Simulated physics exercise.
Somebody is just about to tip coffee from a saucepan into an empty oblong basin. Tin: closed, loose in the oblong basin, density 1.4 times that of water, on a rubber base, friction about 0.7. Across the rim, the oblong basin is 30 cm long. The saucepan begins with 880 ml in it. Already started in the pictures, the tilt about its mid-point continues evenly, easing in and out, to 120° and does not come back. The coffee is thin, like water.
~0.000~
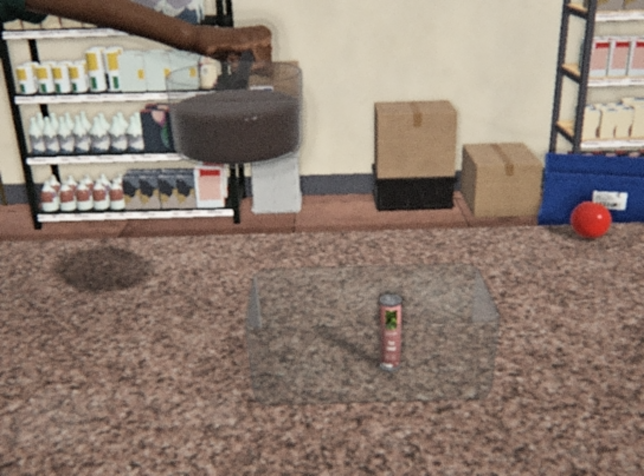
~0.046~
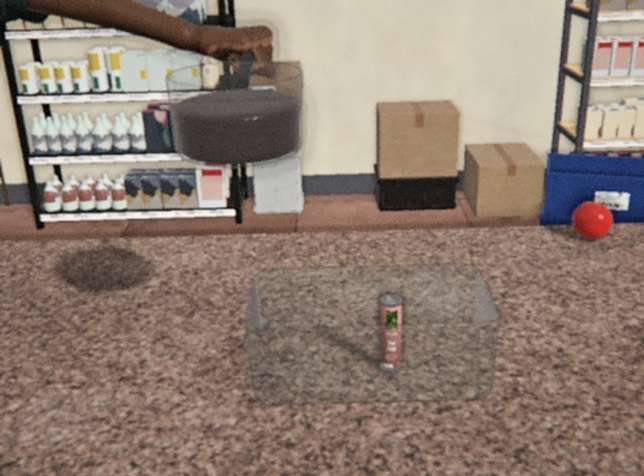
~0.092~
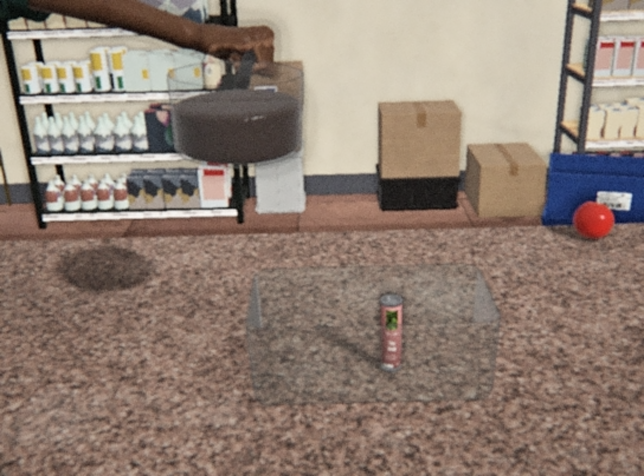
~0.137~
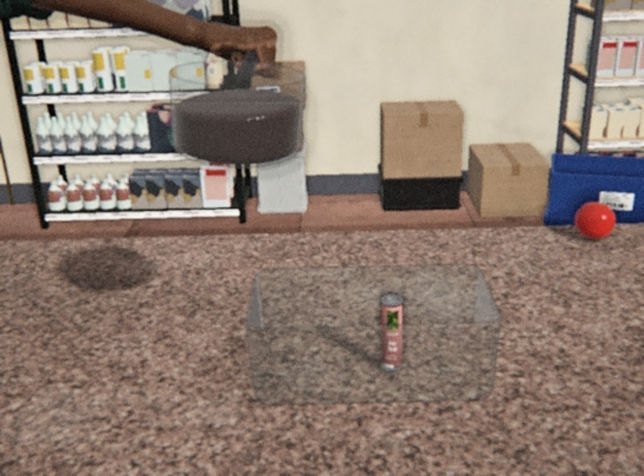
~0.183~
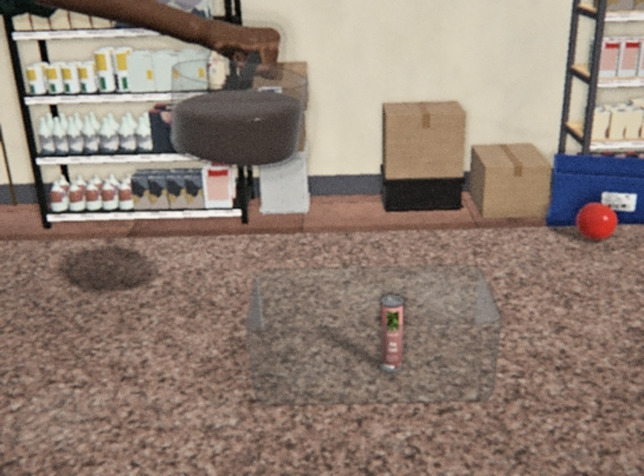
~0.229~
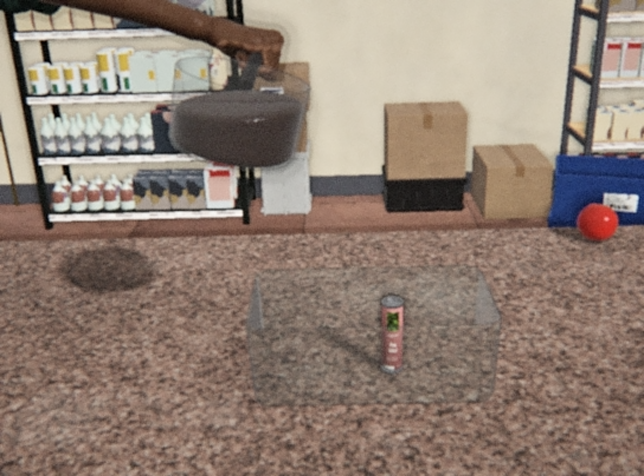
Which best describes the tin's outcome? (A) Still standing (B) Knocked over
Knocked over.
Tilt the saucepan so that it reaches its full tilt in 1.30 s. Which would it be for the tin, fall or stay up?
Result: Tin tipped over.
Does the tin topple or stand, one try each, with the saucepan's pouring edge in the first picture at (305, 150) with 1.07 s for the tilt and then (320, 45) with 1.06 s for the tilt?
Trial 1 - tin stays standing; trial 2 - tin tips.
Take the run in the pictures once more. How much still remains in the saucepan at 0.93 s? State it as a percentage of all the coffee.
Around 8 in a hundred.
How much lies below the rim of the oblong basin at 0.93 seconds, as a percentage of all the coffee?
About 70 per cent.
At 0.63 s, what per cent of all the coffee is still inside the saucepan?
Some 62 % of it is still there.
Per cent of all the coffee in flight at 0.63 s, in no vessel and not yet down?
It comes to roughly 36 per cent.
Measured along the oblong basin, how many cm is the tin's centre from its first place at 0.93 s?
Around 1 centimetres.
Then, 0.63 s in, the tilt is 77° and 62 per cent is still to pour; the tin stands where it began.
Then, 0.93 s in, the tilt is 115° and 8 per cent is still to pour; the tin stands 1 cm from where it began.
Then, 1.24 s in, the tilt is 120° and 0 per cent is still to pour; the tin lies on its side.
Then, 1.57 s in, the tilt is 120° and 0 per cent is still to pour; the tin lies on its side.
Finally, the tin lies on its side.
